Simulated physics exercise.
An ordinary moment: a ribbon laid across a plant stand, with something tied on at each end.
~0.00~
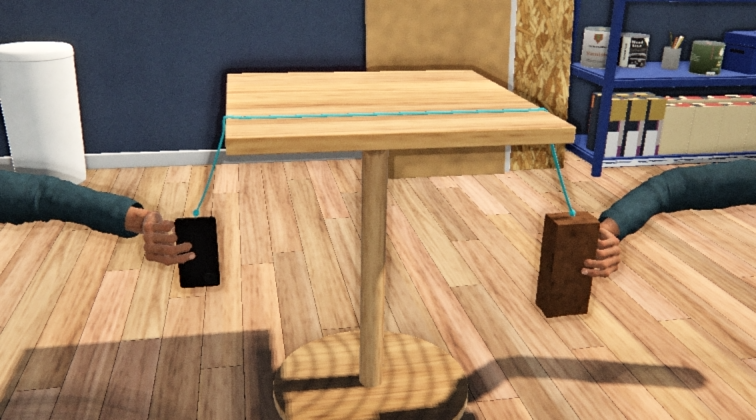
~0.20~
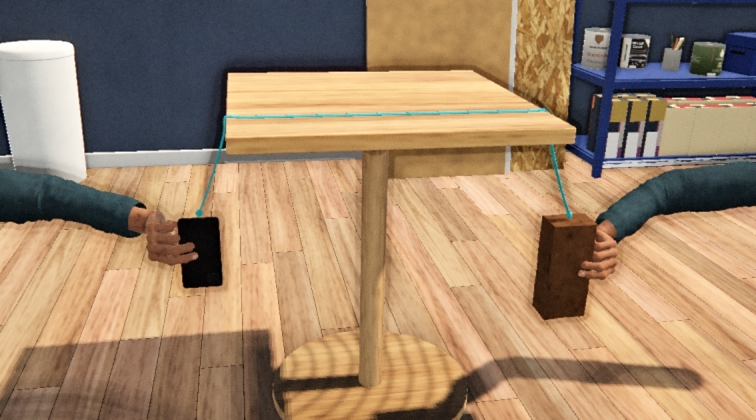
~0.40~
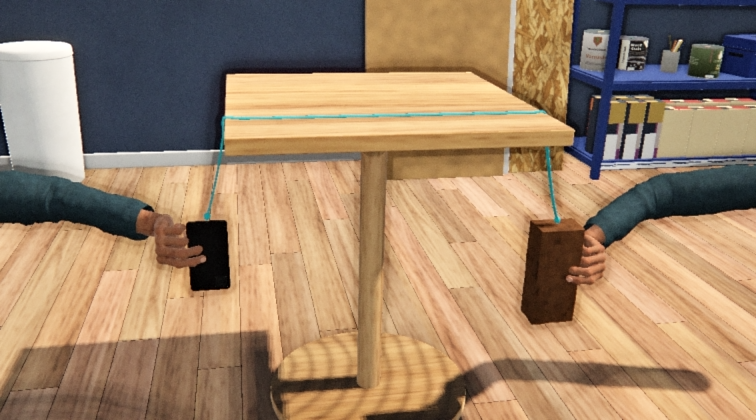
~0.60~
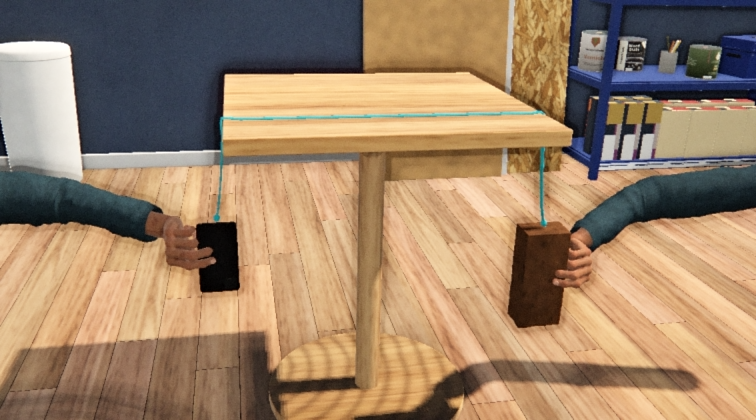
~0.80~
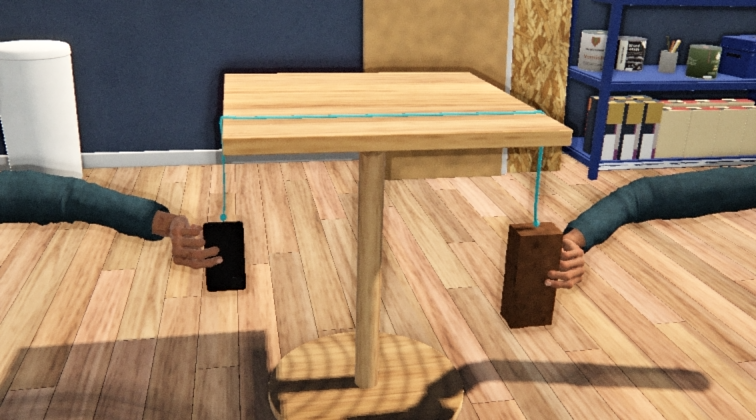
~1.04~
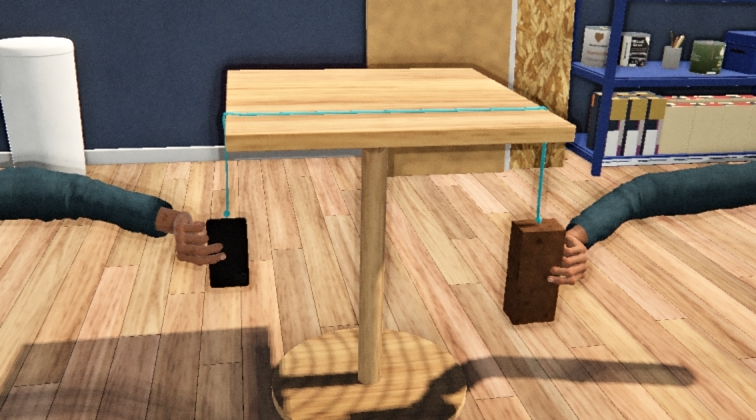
At a wooden stand, two hands move a ribbon-tied phone and brick slightly inward.
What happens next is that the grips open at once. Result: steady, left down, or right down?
Right down.
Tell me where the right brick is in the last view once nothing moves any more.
You'll find its middle at (587, 376).
After 1.46 s, left phone pulled up onto the top; right brick lower near (520, 365).
After 1.86 s, left phone pulled up onto the top; right brick down on the floor near (518, 375).
After 2.28 s, left phone down on the floor; right brick down on the floor near (531, 371).
At rest, left phone down on the floor; right brick down on the floor near (587, 377). The ribbon slides rightwards.
